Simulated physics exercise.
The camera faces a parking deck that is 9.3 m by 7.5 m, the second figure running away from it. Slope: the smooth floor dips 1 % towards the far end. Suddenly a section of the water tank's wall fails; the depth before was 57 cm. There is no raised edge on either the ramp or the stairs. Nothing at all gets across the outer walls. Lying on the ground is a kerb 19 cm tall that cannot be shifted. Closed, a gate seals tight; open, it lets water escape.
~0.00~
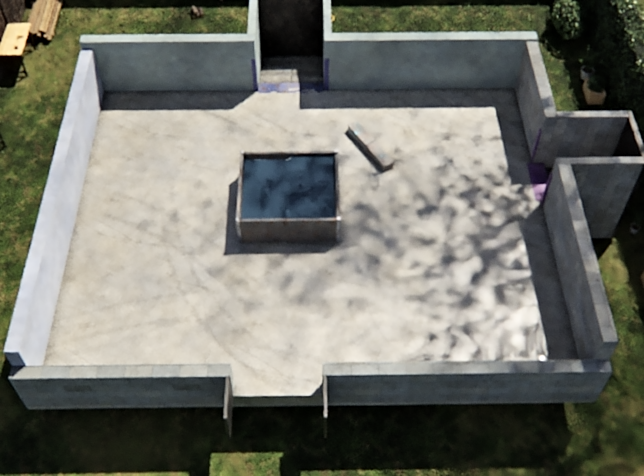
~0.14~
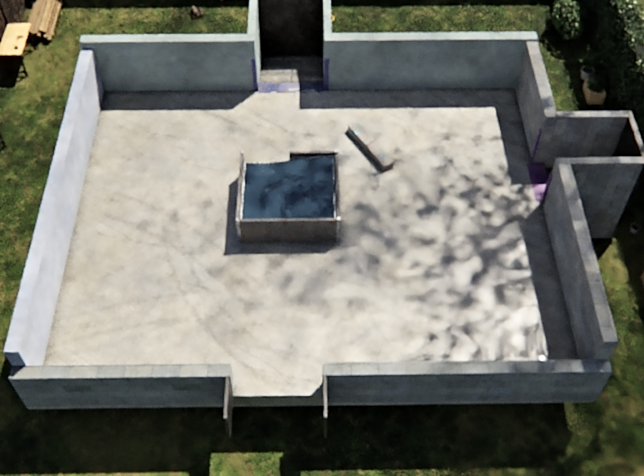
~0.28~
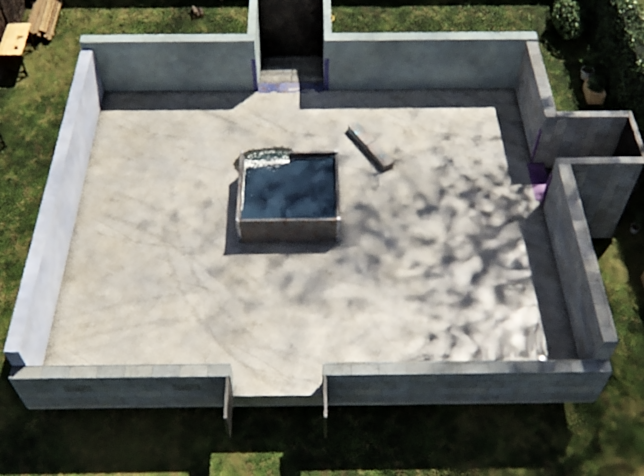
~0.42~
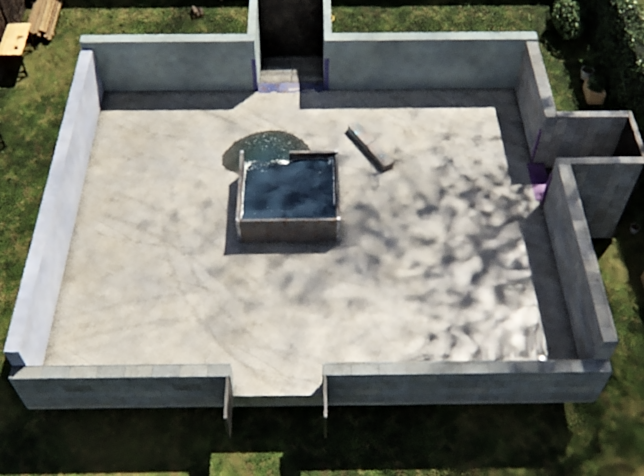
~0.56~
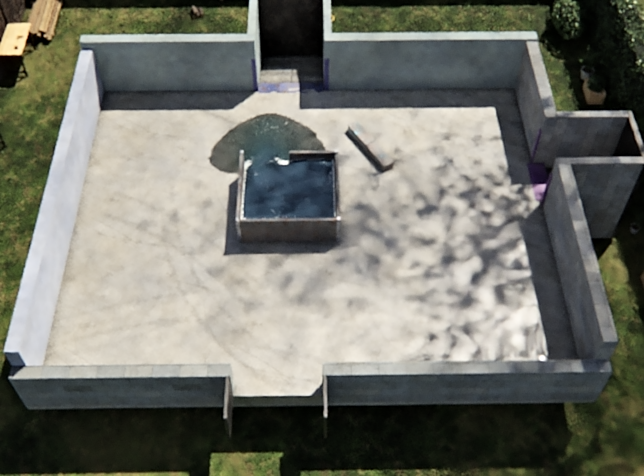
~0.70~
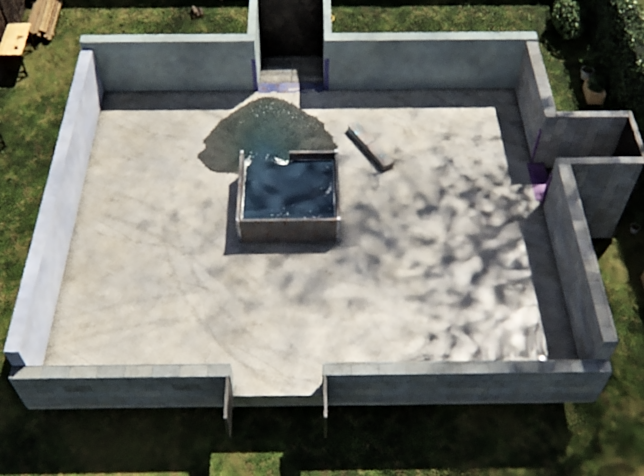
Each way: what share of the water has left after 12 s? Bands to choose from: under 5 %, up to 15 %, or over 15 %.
Gate opening less than 5 %, stair shaft (marked purple) under 5 %, basement ramp (marked blue) more than 15 %.
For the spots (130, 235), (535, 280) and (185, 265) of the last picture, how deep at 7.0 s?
Depth readings in turn - 2, 0, 1 cm.
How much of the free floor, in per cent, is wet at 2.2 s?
Around 15 per cent wet.
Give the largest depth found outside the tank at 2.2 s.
I'd say near 24 centimetres.
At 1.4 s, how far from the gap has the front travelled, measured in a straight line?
It's close to 3.0 metres.
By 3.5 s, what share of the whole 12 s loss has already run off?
Roughly 50 %.
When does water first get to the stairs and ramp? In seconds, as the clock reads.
Arrival: Stairs not within the 12 s, ramp 0.9 s.
After 1.4 s water covers 10 % of the floor and is deepest (29 cm) near (260, 168); gone so far, the gate opening 0 %, the stair shaft (marked purple) 0 %, the basement ramp (marked blue) 3 %.
After 2.2 s water covers 15 % of the floor and is deepest (24 cm) near (239, 93); gone so far, the gate opening 0 %, the stair shaft (marked purple) 0 %, the basement ramp (marked blue) 10 %.
After 3.5 s water covers 20 % of the floor and is deepest (20 cm) near (112, 94); gone so far, the gate opening 0 %, the stair shaft (marked purple) 0 %, the basement ramp (marked blue) 19 %.
After 7.0 s water covers 35 % of the floor and is deepest (10 cm) near (104, 94); gone so far, the gate opening 0 %, the stair shaft (marked purple) 0 %, the basement ramp (marked blue) 31 %.
After 12.0 s water covers 50 % of the floor and is deepest (6 cm) near (104, 94); gone so far, the gate opening 0 %, the stair shaft (marked purple) 0 %, the basement ramp (marked blue) 39 %.
